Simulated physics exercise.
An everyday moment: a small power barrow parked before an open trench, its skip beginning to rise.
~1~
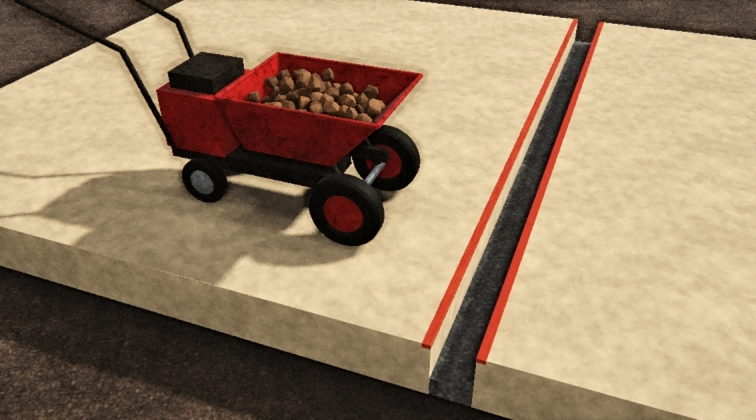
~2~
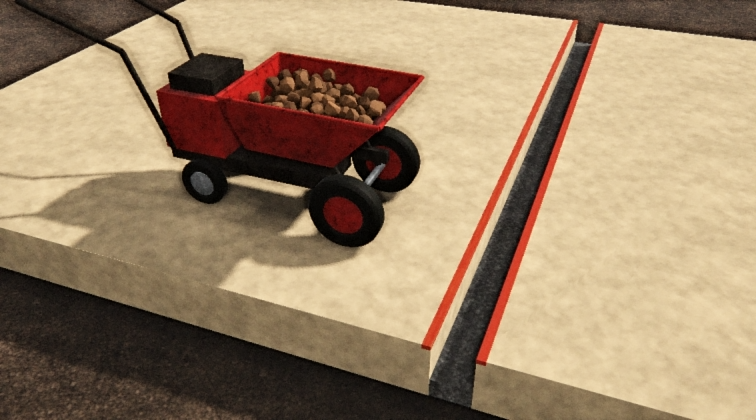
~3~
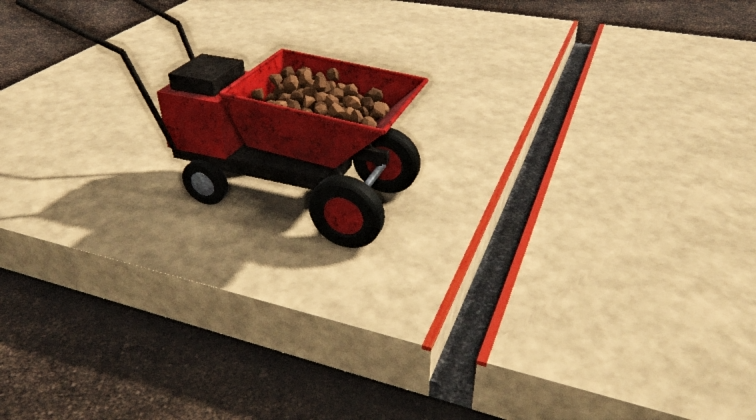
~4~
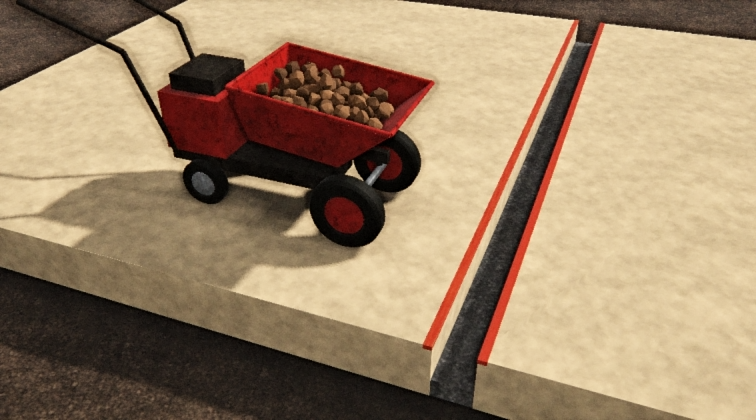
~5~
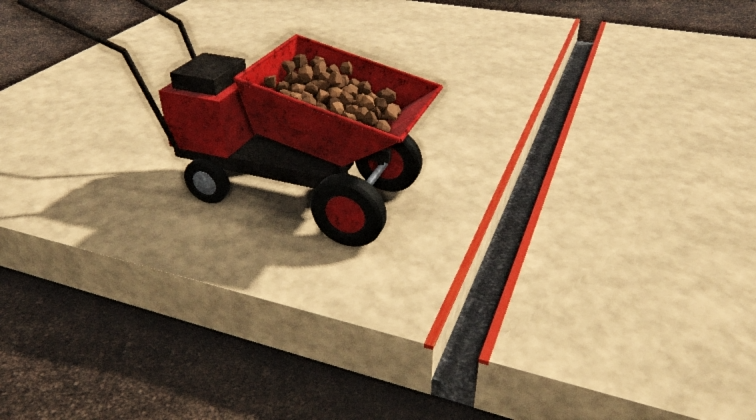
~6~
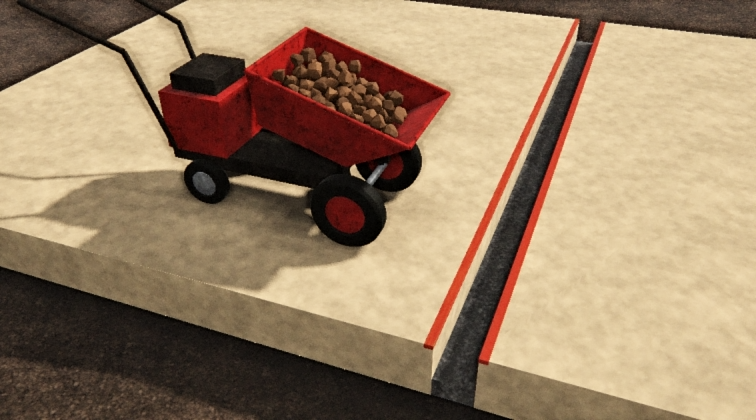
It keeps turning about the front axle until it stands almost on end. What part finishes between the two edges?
In the trench: The larger part.
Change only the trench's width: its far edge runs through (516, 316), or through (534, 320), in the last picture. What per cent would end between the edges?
Near 80 % and 90 %.
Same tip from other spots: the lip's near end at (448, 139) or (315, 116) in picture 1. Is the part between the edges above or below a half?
One: Less than half. Two: Under half.
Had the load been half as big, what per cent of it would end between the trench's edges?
Near 90 %.
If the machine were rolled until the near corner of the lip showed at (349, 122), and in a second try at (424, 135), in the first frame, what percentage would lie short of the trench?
First some 20, then 0 per cent.
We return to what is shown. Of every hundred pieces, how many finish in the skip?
Close to 15 per cent.
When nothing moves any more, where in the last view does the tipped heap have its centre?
Close to (501, 252).
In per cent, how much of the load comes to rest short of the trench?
It comes to 5 per cent or so.
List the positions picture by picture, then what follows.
Lip of the skip at (377, 127), level; top of the load at (305, 93), clay clods; first edge of the trench at (447, 298); far edge at (499, 311), the trench under half as wide as the skip, and about as deep as wide, in the first frame.
Lip of the skip at (379, 129), level; top of the load at (306, 93), in the second frame.
Lip of the skip at (383, 132), tipped barely; top of the load at (310, 92), in the third frame.
Lip of the skip at (390, 135), tipped a little; top of the load at (306, 93), in the fourth frame.
Lip of the skip at (400, 140), tipped a little; top of the load at (313, 89), in the fifth frame.
Lip of the skip at (409, 148), tipped clearly; top of the load at (317, 76); first edge of the trench at (449, 299); far edge at (501, 312), in the sixth frame.
Soon after the last picture, skip tipped steeply; all in the skip.
A little later, skip tipped right over; about two thirds in the skip; a stray few short of the trench; about a third in or heaped over the trench; a stray few beyond it; a stray few falling.
Later still, skip tipped right over; a small part in the skip; a small part short of the trench; about two thirds in or heaped over the trench; a small part beyond it.
At rest, skip tipped right over; a small part in the skip; a small part short of the trench; about two thirds in or heaped over the trench; a small part beyond it.
